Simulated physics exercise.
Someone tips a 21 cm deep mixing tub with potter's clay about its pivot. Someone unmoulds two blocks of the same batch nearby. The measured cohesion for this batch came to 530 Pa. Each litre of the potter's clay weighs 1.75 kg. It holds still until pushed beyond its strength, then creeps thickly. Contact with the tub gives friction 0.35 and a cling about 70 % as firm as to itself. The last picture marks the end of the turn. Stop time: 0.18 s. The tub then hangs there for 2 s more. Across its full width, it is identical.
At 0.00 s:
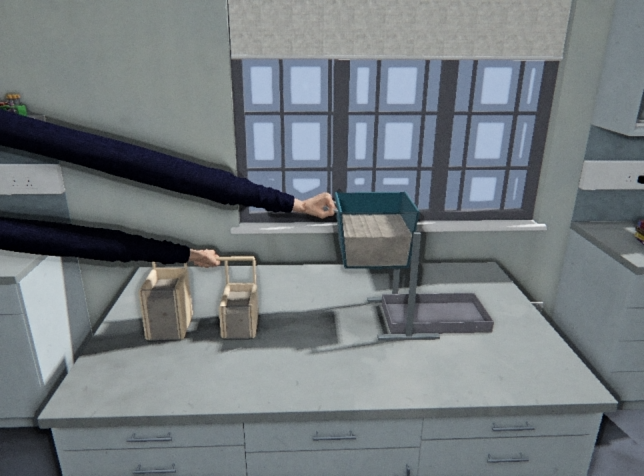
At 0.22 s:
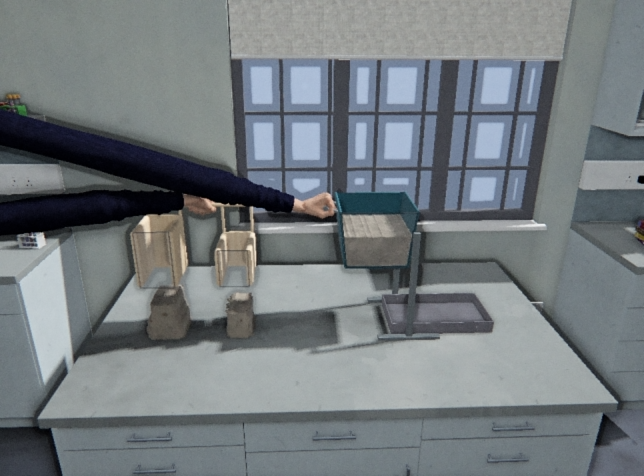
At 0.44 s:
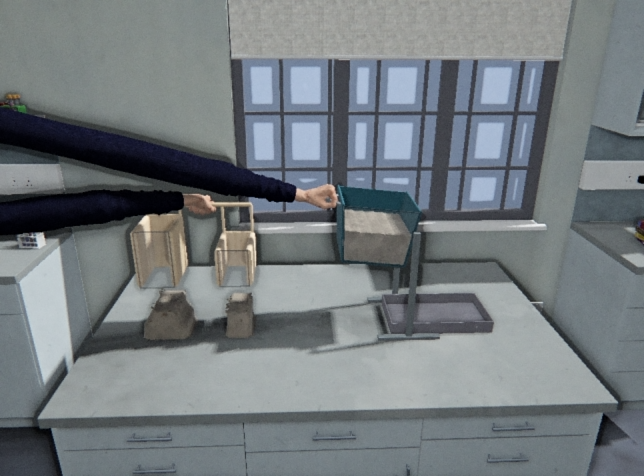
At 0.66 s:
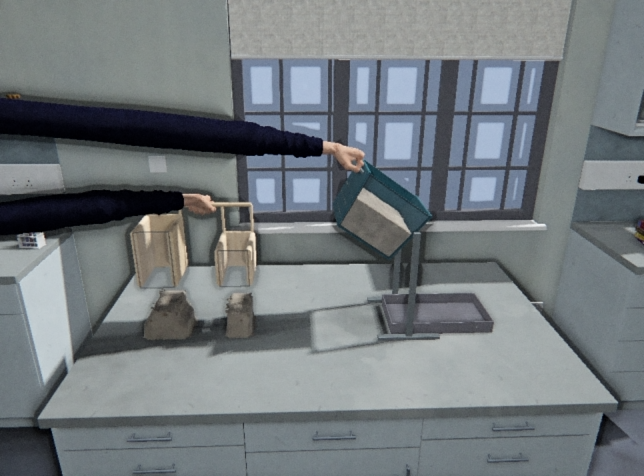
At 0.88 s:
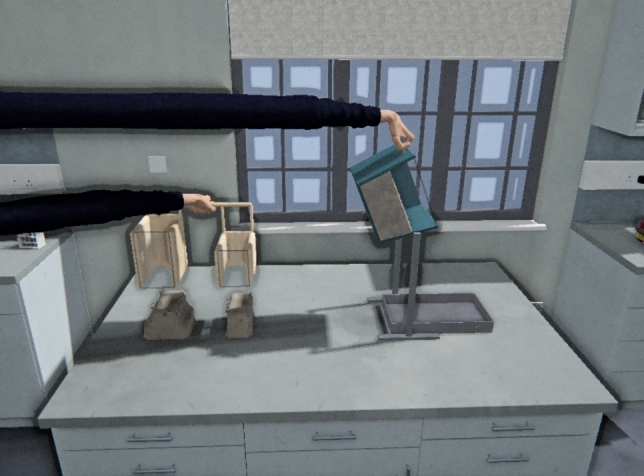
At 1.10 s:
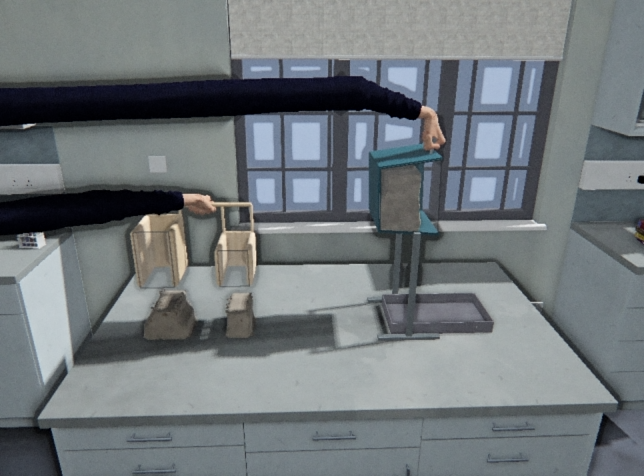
On a lab counter, one hand lifted two wooden moulds off blocks of clay and the left block slumped, then another hand swung a teal tub of clay upward to the right until it stood upright.
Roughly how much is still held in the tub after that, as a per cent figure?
The amount still held in the tub is about 59 per cent.
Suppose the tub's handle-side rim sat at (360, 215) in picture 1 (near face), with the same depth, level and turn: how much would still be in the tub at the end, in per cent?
Near 100 per cent.
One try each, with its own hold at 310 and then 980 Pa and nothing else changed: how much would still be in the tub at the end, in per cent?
Try one gives 55 per cent, try two gives 100 per cent.
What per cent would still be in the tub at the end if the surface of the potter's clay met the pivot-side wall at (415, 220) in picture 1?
Then about 45 %.
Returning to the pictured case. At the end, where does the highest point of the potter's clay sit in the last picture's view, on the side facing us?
Around (395, 203).
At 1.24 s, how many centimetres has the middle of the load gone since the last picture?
It has moved around 5 centimetres.
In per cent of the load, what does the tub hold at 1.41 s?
Some 80 per cent.
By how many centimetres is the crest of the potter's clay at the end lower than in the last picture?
About 10 cm.
After 1.24 s, the tub is at 88 degrees and holds 100 %.
After 1.41 s, the tub is at 88 degrees and holds 78 %.
After 1.58 s, the tub is at 88 degrees and holds 62 %.
After 1.75 s, the tub is at 88 degrees and holds 59 %.
After 3.10 s, the tub is at 88 degrees and holds 59 %.
